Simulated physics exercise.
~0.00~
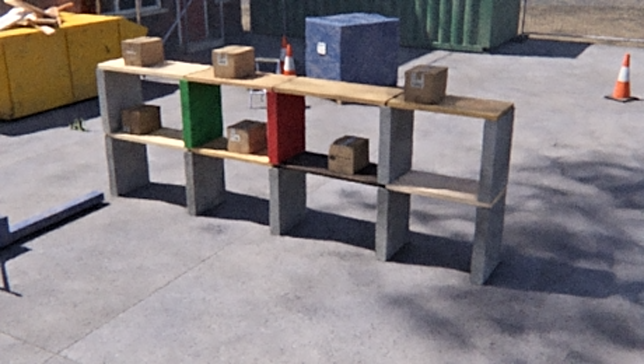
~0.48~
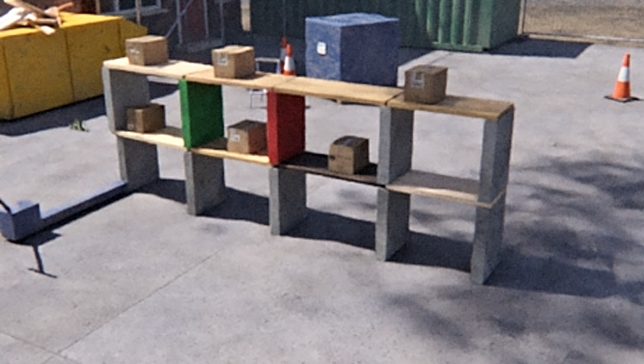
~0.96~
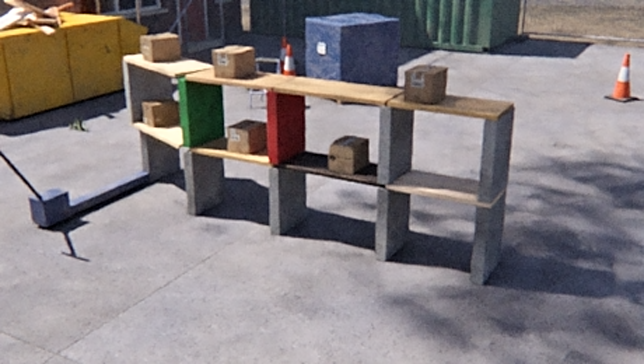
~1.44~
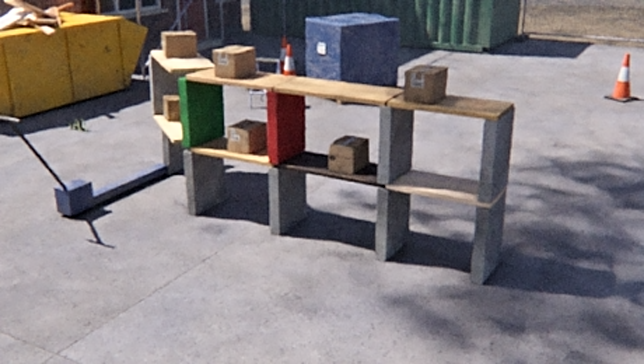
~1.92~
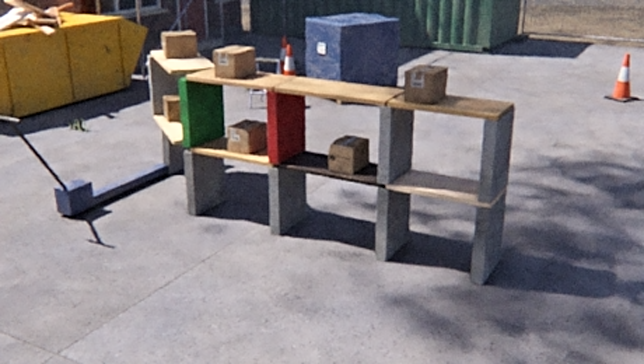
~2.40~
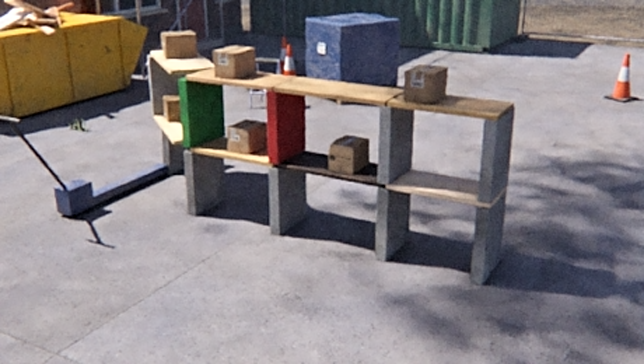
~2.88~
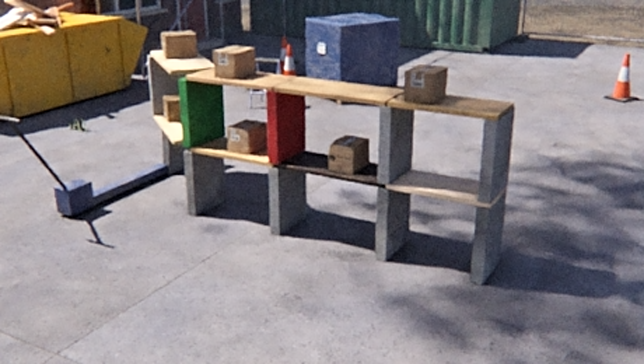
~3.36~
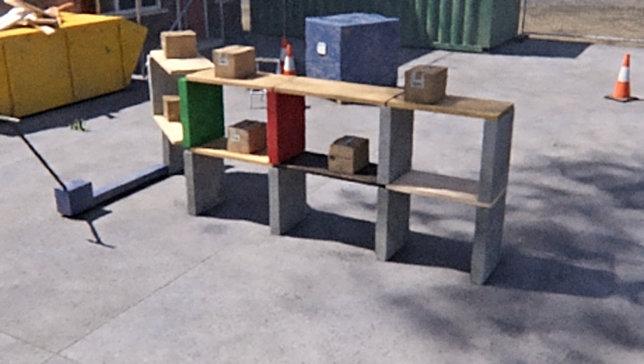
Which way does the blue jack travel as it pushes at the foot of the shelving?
It moves to the right, heading slightly away from the viewer, and then stops.
